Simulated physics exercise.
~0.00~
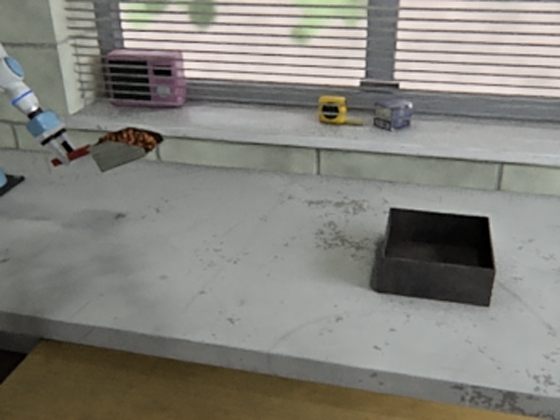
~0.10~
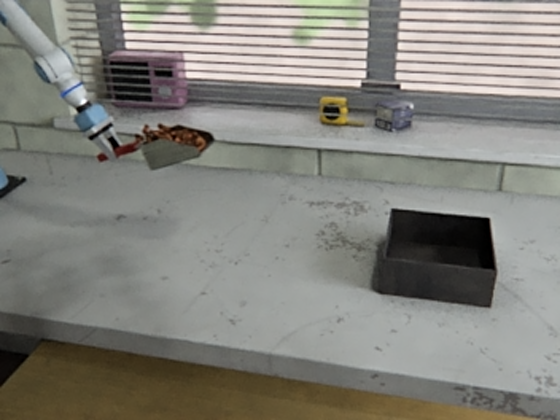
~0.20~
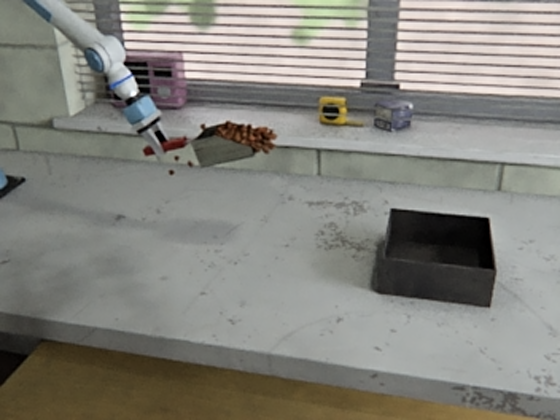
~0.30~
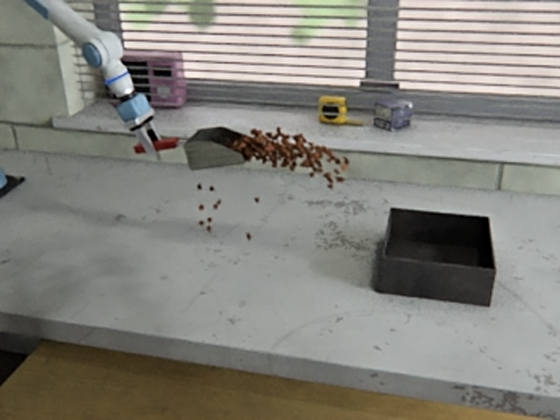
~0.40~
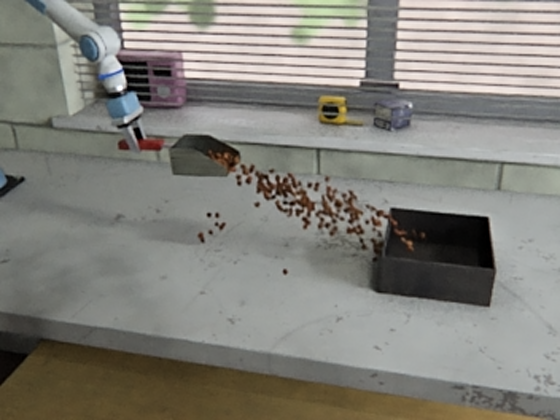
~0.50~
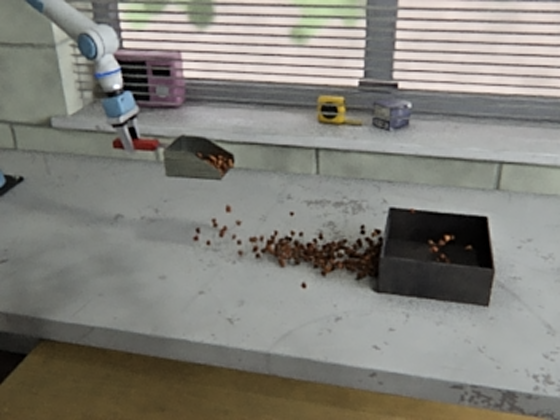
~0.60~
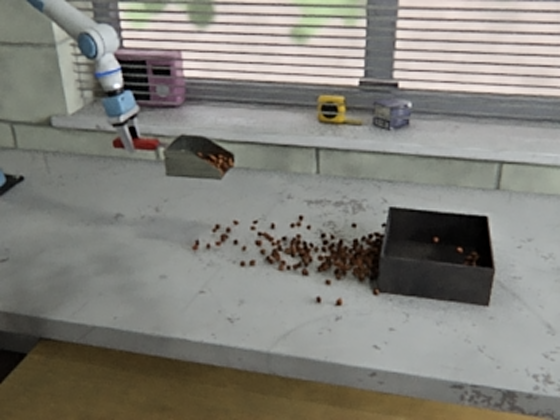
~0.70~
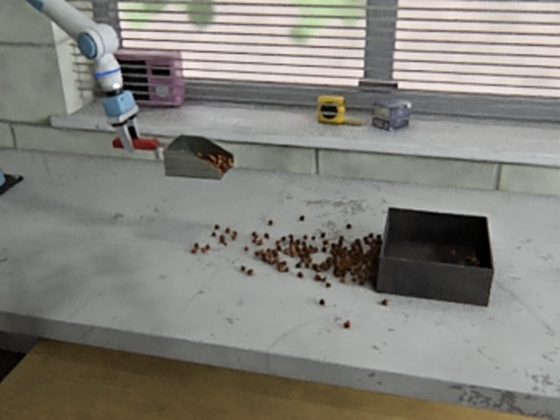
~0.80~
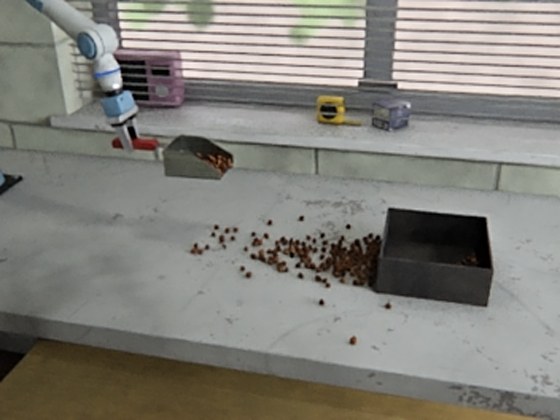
A robot arm swung a scoop heaped with small brown pellets to the right, then pulled back slightly, flinging most of them toward a dark open box; only a few landed inside, while most scattered across the counter and some stayed in the scoop.
